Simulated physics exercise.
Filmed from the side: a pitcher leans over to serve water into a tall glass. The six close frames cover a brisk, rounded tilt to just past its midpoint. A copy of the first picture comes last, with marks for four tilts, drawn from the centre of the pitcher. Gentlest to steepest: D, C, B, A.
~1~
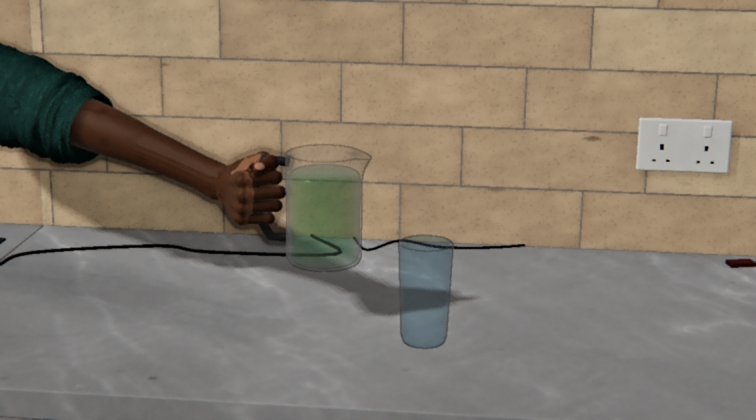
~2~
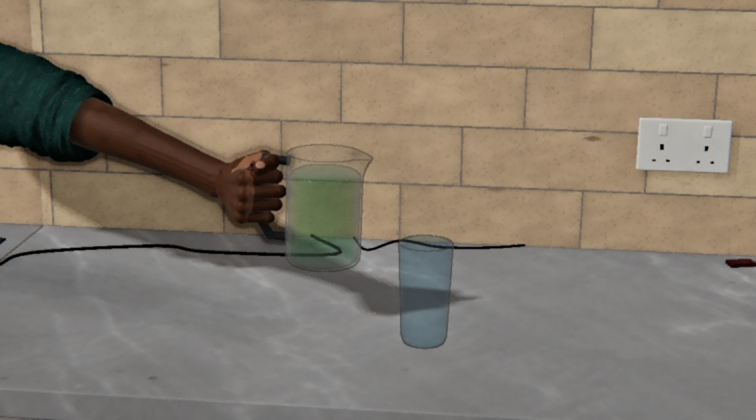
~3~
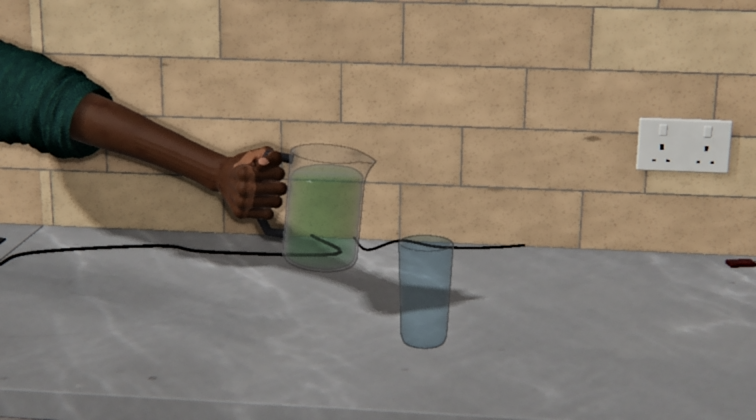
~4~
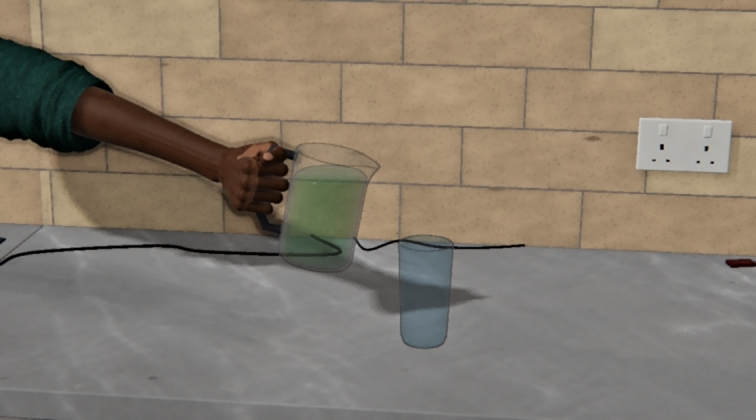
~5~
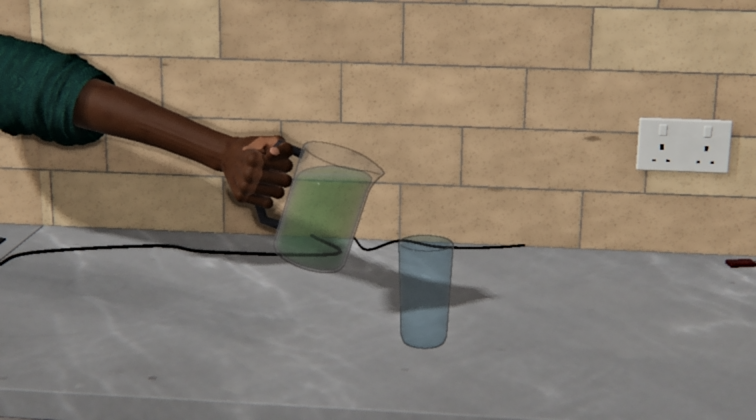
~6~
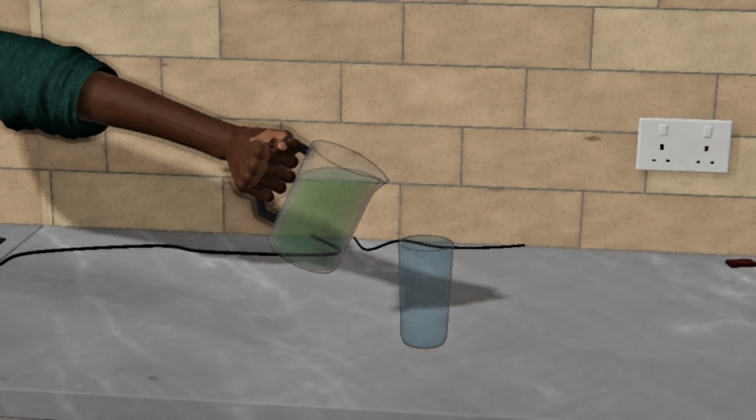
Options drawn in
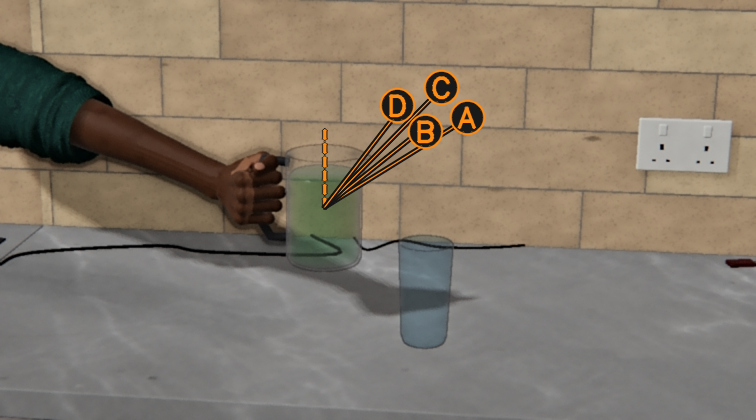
A pitcher of green-tinted liquid, held by a hand in a green sleeve, slowly leaning rightward near a tall blue glass.
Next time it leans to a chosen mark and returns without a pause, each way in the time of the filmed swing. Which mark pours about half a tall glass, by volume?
A beats the others.
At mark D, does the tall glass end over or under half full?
Under half.
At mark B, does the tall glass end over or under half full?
Under.
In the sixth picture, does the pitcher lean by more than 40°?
No.
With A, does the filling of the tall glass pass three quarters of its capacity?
No, less.
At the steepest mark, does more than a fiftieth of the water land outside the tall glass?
No, it does not.
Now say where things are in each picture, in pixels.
In the first picture, upright, lip at (370, 157); rim of the tall glass round (426, 242); nothing has left yet.
In the second picture, upright, lip at (371, 158); nothing has left yet.
In the third picture, tipped about 5°, lip at (374, 161); nothing has left yet.
In the fourth picture, tipped about 10°, lip at (379, 166); nothing has left yet.
In the fifth picture, tipped about 17°, lip at (383, 173); nothing has left yet.
In the sixth picture, tipped about 24°, lip at (387, 180); nothing has left yet.
On the marked copy, A at (453, 127); B at (409, 139); C at (430, 99); D at (390, 121).
With A, the tall glass ends with about 48 % of what it can hold.
With B, the tall glass ends with about 33 % of what it can hold.
With C, the tall glass ends with about 20 % of what it can hold.
With D, the tall glass ends with about 10 % of what it can hold.
